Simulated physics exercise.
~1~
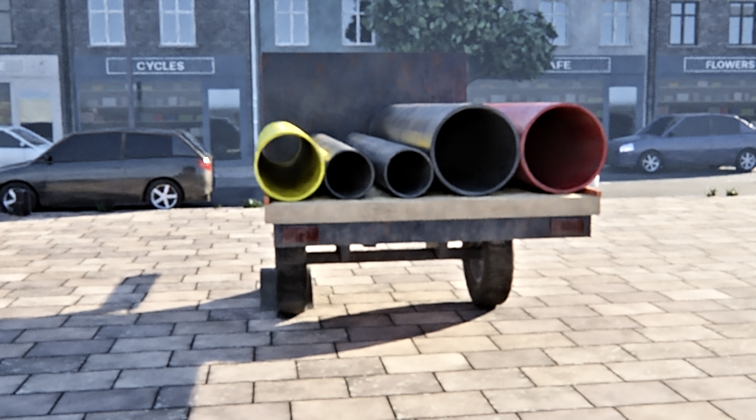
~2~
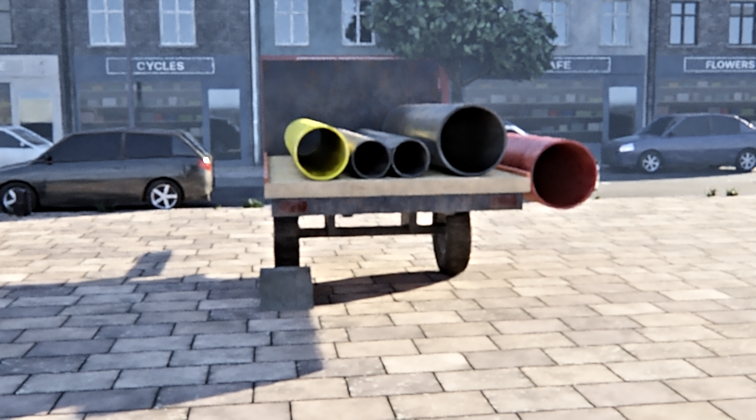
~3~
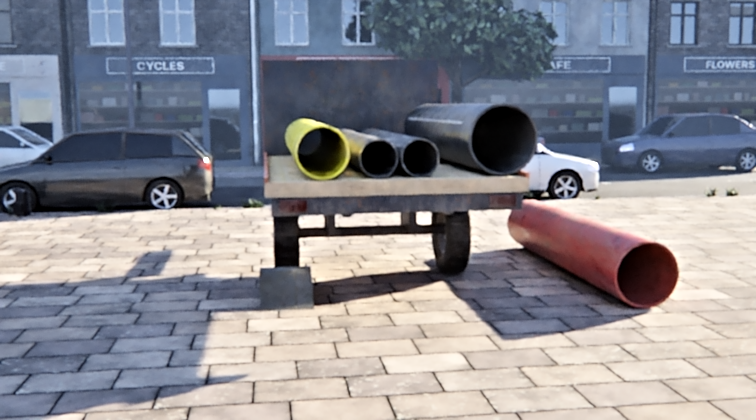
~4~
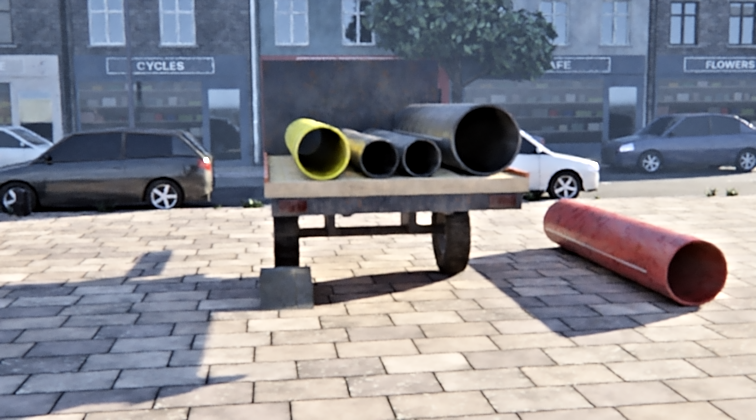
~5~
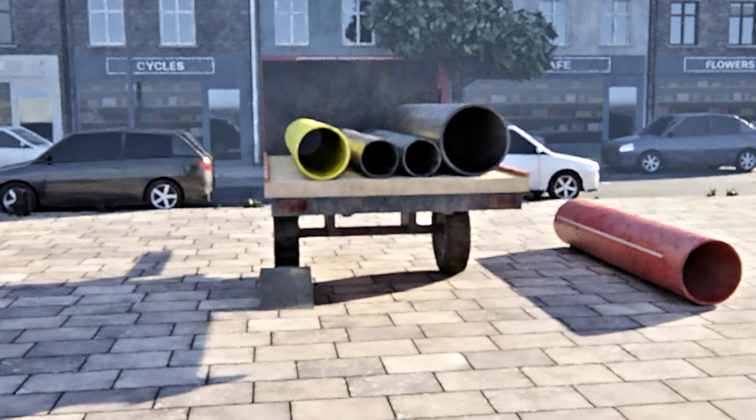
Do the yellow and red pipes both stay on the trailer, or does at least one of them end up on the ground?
At least one ends up on the ground. The red pipe falls off the right side onto the paving, while the yellow pipe stays on the trailer.
The video shows a flat trailer carrying five pipes across a paved square, seen from behind, as the load shifts and the red pipe drops off the right side. It rolls a little way right and lies on the paving, while the yellow and three dark pipes remain aboard.
